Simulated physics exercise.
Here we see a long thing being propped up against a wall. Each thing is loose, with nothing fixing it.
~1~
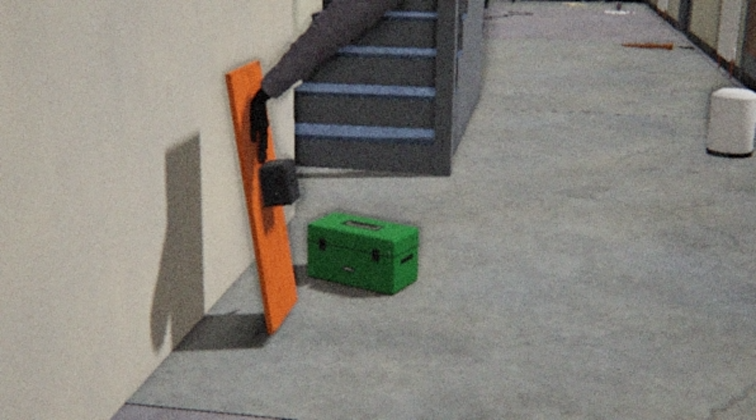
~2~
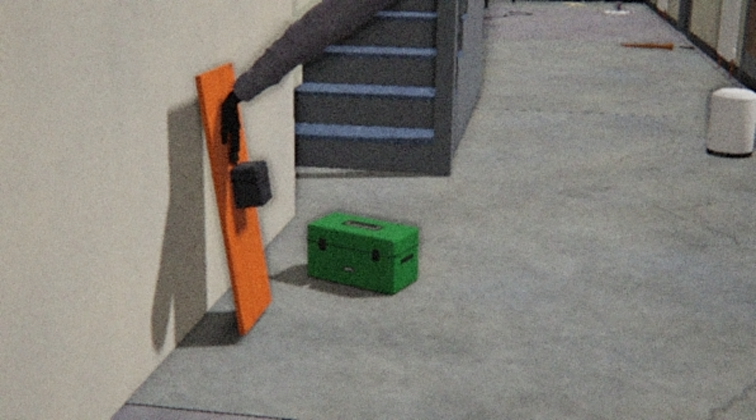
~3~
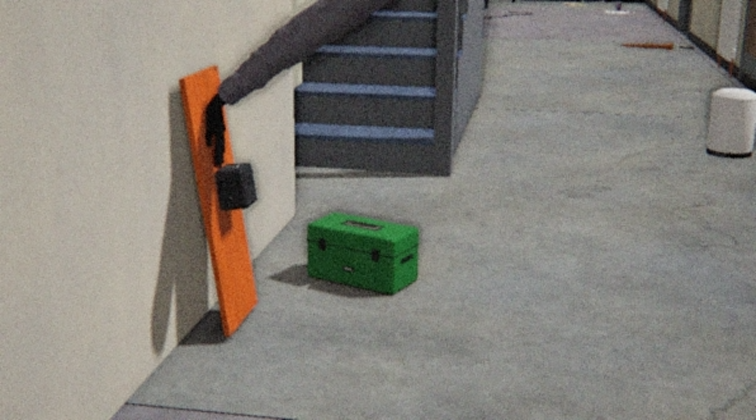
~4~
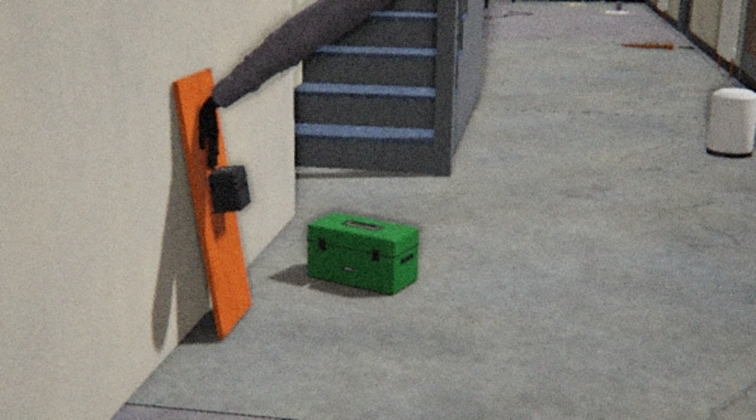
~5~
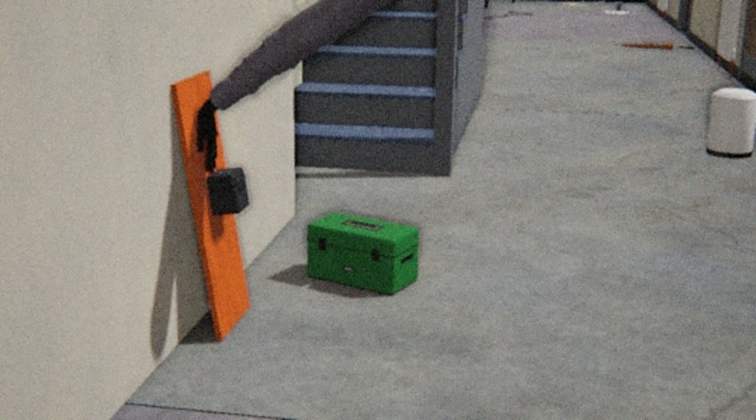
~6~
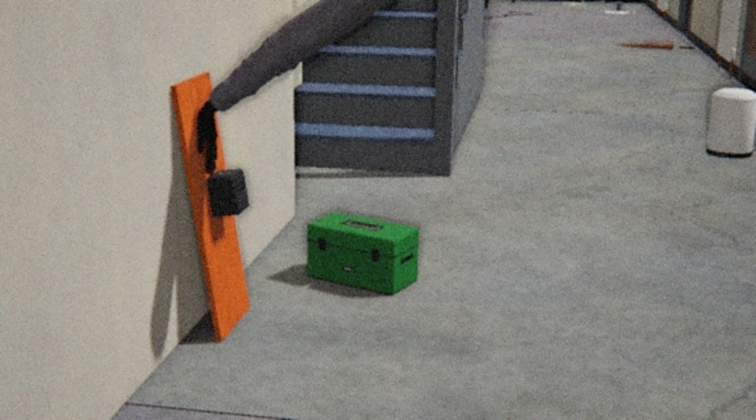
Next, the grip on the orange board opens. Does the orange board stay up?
Yes.
Then, 0.60 s past the last view, nothing moves.
Then, 1.50 s past the last view, orange board resting near (213, 206).
Finally, both still in place. Final places as the last picture's camera would see them, orange board near (213, 206). The board remains leaning.
